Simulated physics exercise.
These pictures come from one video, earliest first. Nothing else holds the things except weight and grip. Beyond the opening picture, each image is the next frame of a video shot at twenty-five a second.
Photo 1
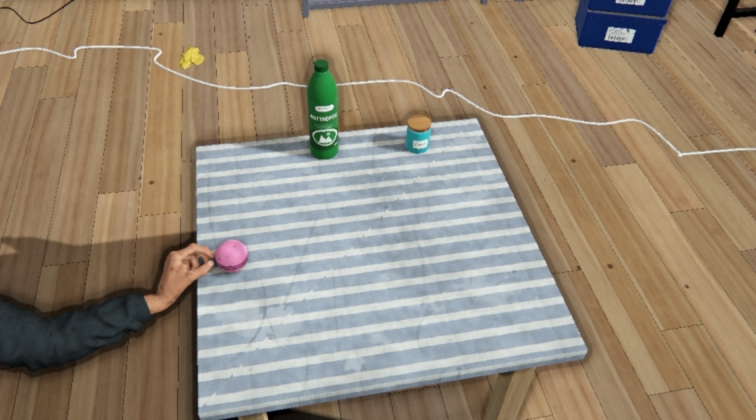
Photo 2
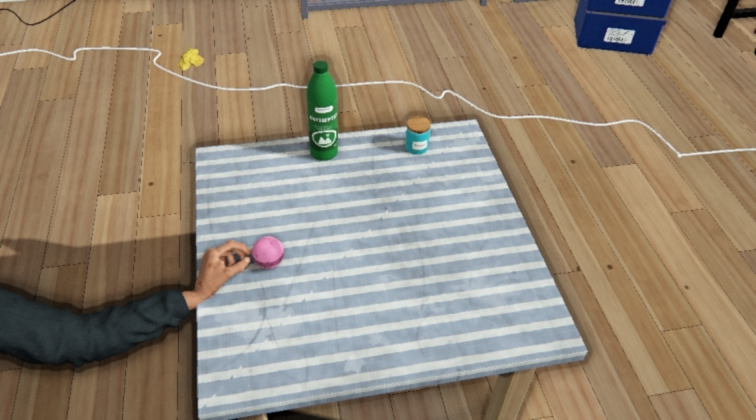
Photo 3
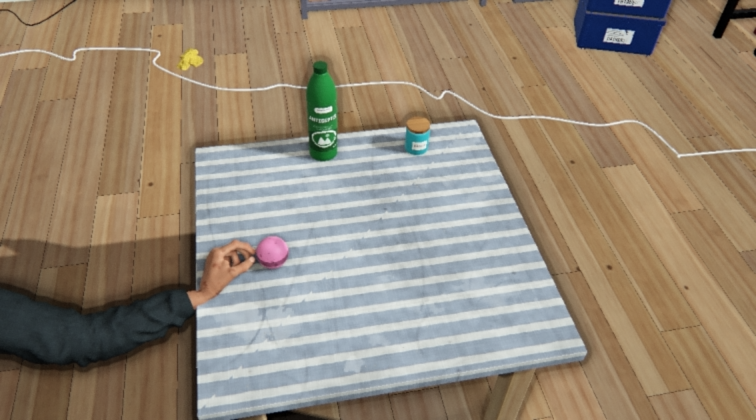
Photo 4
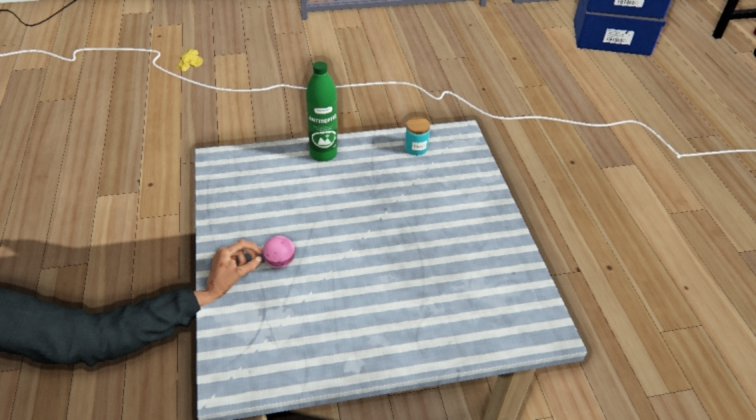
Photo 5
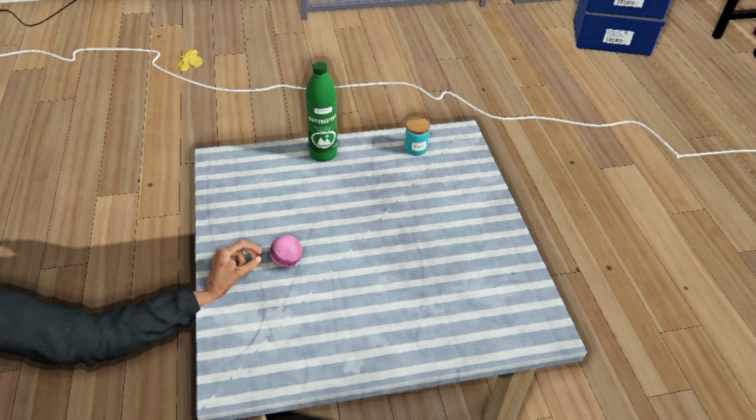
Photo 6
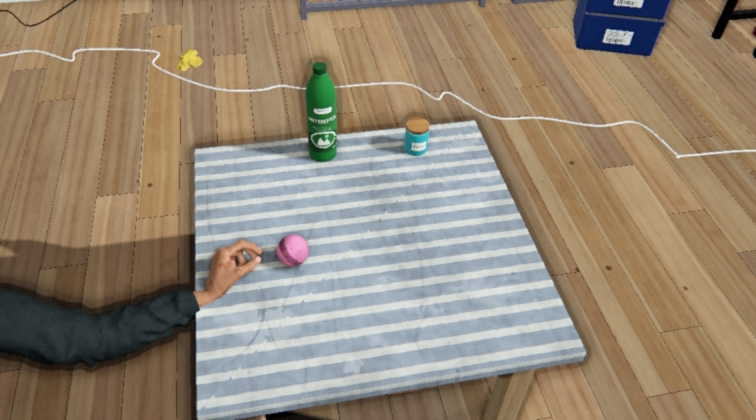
A hand in a dark sleeve reaches in from the left over a square table with a blue-and-white striped top, seen from above in a wood-floored room. A green bottle and a small teal jar with a brown lid stand along the far edge. The hand moves a pink ball a short way right, then stays still while the ball rolls slightly farther right, the camera steady.
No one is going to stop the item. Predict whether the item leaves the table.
It stays up on the table.
Then, 0.10 s after the last picture, pink ball rolled about its own width near (308, 249).
Then, 0.30 s after the last picture, pink ball rolled well along near (333, 245).
Then, 0.60 s after the last picture, pink ball rolled well along near (351, 243).
At rest, moved from the start, pink ball. Seen from the same camera at the end, pink ball near (353, 243).
